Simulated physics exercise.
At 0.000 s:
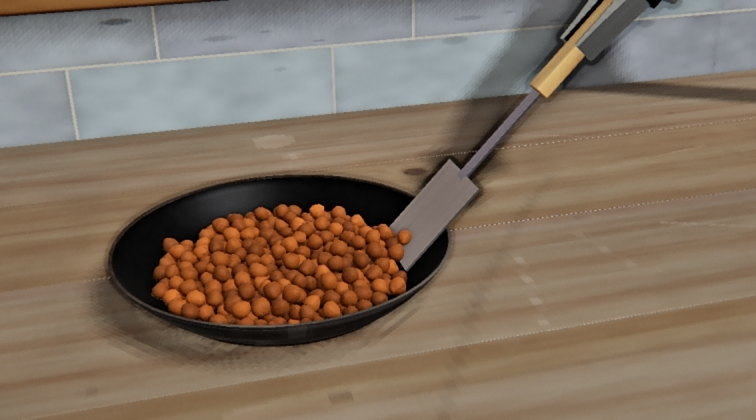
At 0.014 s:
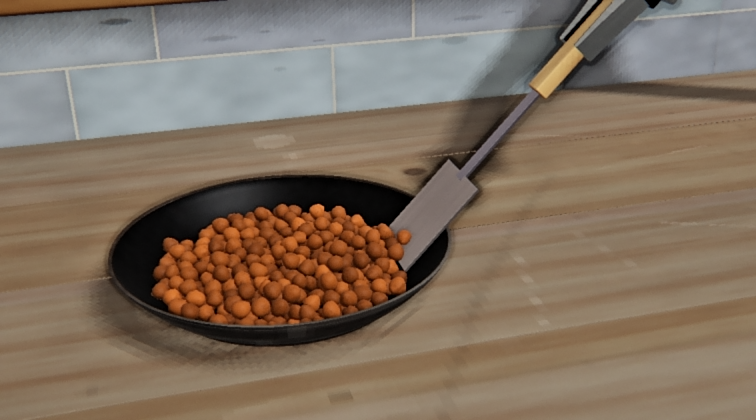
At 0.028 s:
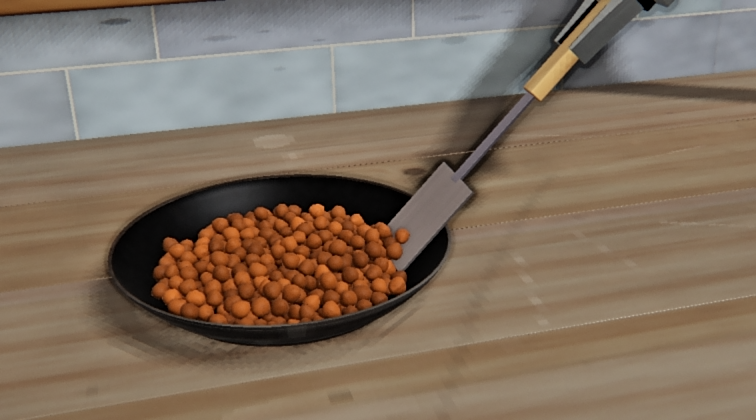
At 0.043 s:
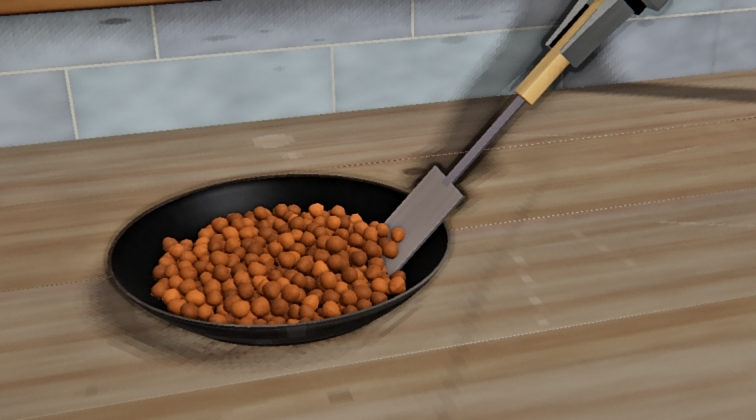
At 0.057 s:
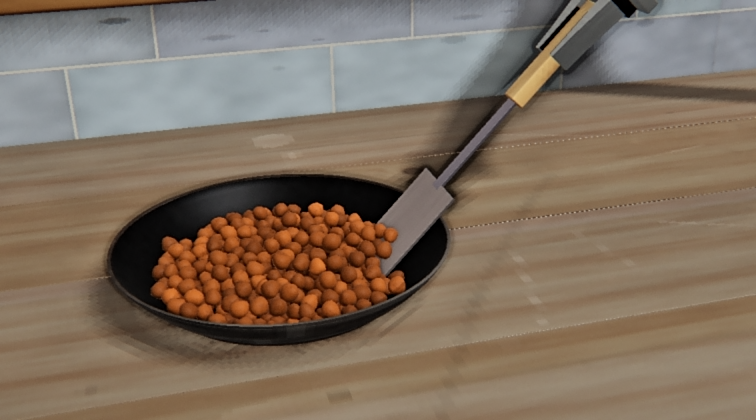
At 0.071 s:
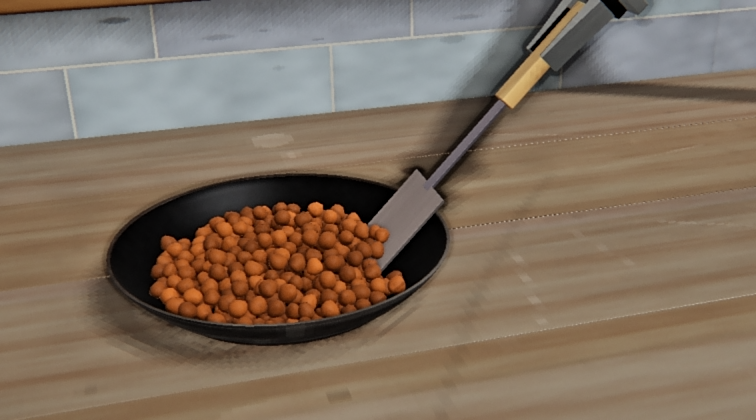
A metal spatula with a tan and grey handle, held by a robot arm barely seen at the upper right, slants into a pan on a wooden counter before pale blue-grey tiles, viewed from slightly above. The black frying pan at left centre holds a heap of orange-brown hazelnuts. The spatula slides slowly a short way left, nudging the nuts at the right edge, while pan and camera stay still.
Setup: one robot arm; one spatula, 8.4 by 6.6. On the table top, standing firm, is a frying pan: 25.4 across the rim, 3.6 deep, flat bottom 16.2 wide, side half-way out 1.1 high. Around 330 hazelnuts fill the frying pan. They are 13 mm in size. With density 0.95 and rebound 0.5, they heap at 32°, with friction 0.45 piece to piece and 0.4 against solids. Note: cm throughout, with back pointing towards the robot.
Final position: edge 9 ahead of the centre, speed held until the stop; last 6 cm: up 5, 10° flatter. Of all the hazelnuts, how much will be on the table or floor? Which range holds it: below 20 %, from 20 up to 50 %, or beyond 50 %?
The range below 20 %.
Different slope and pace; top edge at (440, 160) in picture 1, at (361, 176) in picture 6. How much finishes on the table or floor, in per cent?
My guess would be close to 25 per cent.
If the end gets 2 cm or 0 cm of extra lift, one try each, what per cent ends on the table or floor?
First try around 15 percent, second try around 10 percent.
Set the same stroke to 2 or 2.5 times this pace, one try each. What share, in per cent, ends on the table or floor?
Some 30 per cent, then some 30 per cent, on the table or floor.
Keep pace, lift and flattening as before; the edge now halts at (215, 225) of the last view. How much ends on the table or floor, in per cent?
Something near 0 in a hundred.
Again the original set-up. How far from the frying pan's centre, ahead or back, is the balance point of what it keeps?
3.0 cm ahead.
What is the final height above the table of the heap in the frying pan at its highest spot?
Close to 4.5 centimetres high.
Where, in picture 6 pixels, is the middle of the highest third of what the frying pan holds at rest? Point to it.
Approximately at pixel (191, 273).
After 0.18 s, sloping 46°, highest piece 5 above the table; 333 in the frying pan.
After 0.28 s, sloping 42°, highest piece 7 above the table; 333 in the frying pan.
After 0.54 s, sloping 36°, highest piece 4 above the table; 287 in the frying pan, 46 on the table or floor.
After 1.59 s, sloping 36°, highest piece 4 above the table; 286 in the frying pan, 47 on the table or floor.
At rest, 286 in the frying pan, 47 on the table or floor. That is 14 % on the table or floor.
